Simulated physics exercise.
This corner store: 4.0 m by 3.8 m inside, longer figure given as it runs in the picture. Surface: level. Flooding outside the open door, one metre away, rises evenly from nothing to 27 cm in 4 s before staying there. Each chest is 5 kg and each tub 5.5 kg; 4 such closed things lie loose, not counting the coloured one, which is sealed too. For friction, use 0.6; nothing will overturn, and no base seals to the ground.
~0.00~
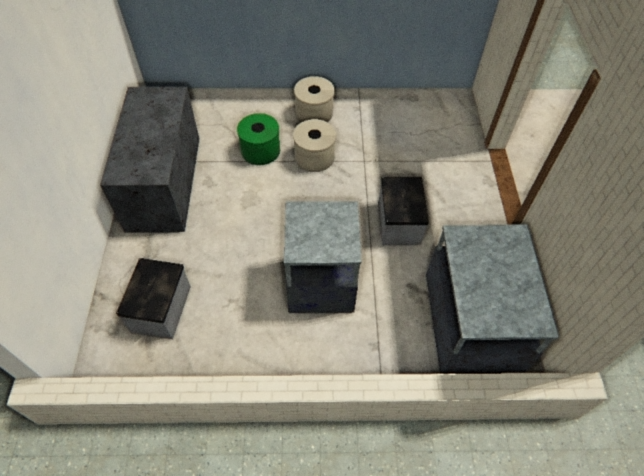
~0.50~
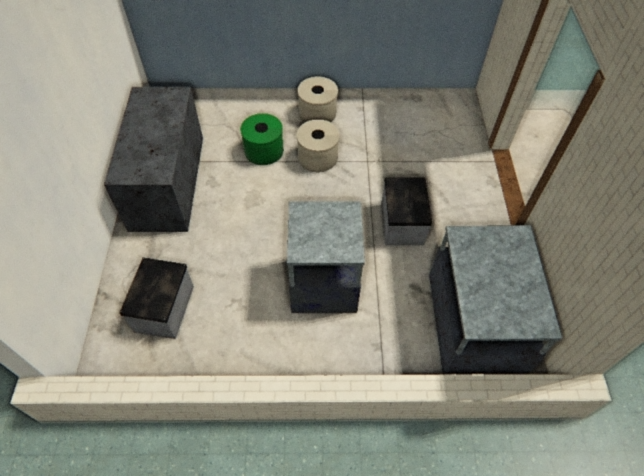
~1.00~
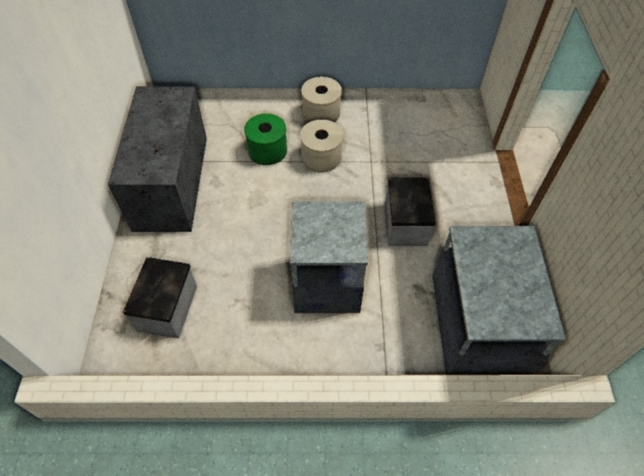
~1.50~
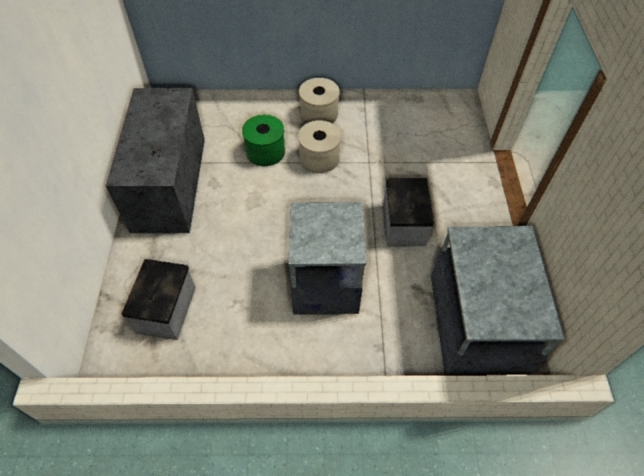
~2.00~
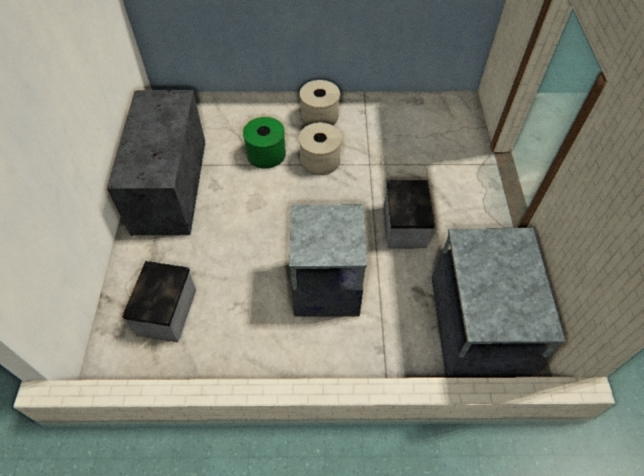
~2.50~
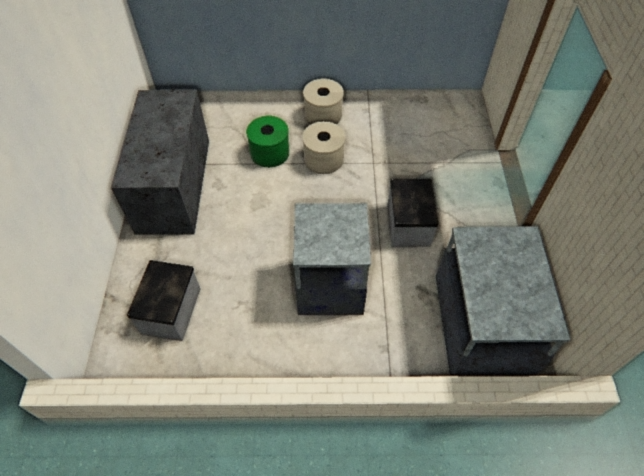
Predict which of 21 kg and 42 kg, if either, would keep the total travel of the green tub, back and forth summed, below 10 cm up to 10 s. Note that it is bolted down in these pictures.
The heavier one is needed and sufficient.
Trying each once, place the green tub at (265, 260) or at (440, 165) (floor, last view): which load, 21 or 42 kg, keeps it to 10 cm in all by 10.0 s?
Going in order: Heavier weight required, heavier weight required.
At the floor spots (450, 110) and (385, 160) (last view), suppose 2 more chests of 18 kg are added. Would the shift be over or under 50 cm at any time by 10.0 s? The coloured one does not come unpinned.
Results: Threshold not reached; threshold exceeded.
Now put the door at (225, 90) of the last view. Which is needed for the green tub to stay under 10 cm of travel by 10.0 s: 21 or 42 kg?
With that change, the big one is needed.
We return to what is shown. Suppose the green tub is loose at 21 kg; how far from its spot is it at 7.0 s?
Roughly 0 cm.
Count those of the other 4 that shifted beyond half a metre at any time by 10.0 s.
That comes to 4.
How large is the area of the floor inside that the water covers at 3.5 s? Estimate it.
The covered patch comes to about 4.0 m2.
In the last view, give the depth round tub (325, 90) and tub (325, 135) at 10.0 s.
Depth approx. 16 cm / 17 cm.
After 3.5 s the green tub would be 0 cm from its start with 21 kg and 0 cm from its start with 42 kg; 0 cm of water round it then.
After 4.5 s the green tub would be 0 cm from its start with 21 kg and 0 cm from its start with 42 kg; 4 cm of water round it then.
After 7.0 s the green tub would be 1 cm from its start with 21 kg and 0 cm from its start with 42 kg; 11 cm of water round it then.
After 10.0 s the green tub would be 100 cm from its start with 21 kg and 0 cm from its start with 42 kg; 17 cm of water round it then.
